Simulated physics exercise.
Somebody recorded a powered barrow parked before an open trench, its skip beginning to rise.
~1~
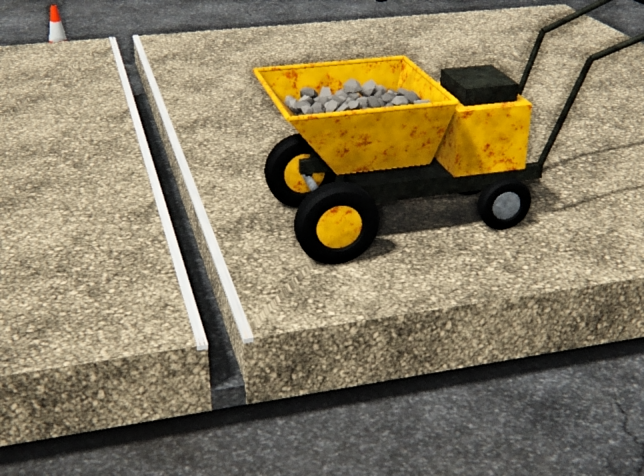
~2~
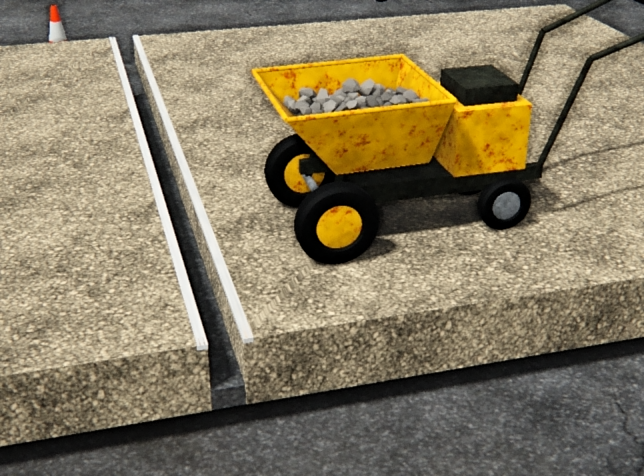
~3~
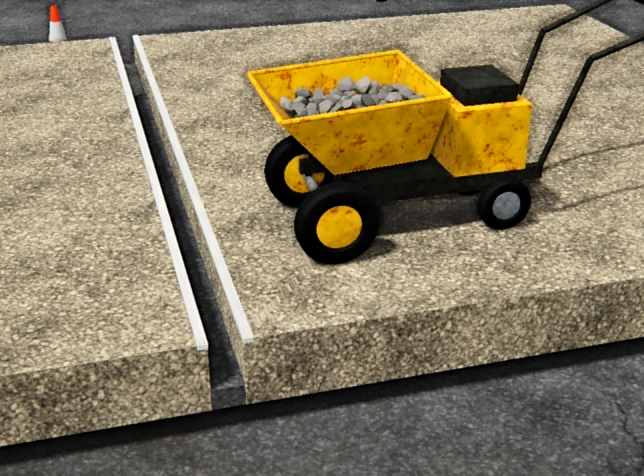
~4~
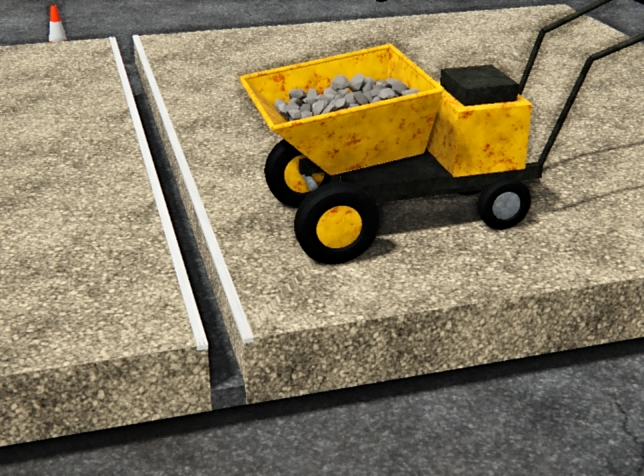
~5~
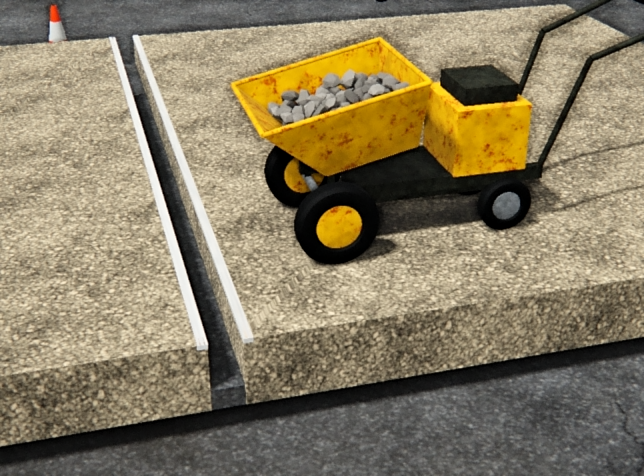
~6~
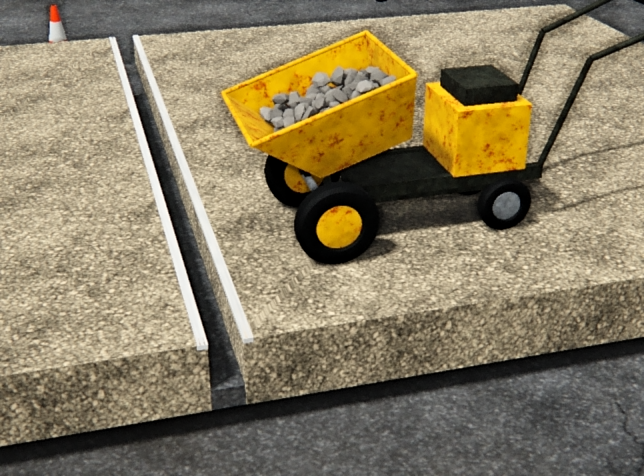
The yellow skip of a parked barrow full of grey stones tilts toward a narrow trench.
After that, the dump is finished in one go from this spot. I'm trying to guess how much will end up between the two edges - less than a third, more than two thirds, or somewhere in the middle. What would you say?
Watching that, the trench's share sits in the middle third, one-third to two-thirds of the load.
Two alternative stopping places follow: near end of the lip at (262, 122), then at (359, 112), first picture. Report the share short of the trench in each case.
The first gives close to 0 per cent and the second 40 per cent.
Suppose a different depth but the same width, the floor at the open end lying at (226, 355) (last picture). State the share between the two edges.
Some 30 per cent.
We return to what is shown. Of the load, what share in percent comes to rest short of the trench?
Call it some 0 percent of the pieces.
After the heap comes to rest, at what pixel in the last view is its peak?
The topmost point rests at roughly pixel (157, 242) in the last view.
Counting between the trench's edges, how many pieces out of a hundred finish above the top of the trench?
Estimate: Close to 15 in a hundred.
Shortly afterwards, skip tipped steeply; the whole lot in the skip.
Next, skip tipped steeply; all but a few in the skip; only a few in or heaped over the trench; only a few beyond it.
Some moments later, skip tipped right over; near a third in the skip; near a quarter in or heaped over the trench; near a third beyond it.
In the end, skip tipped right over; a little in the skip; near half in or heaped over the trench; near a third beyond it.
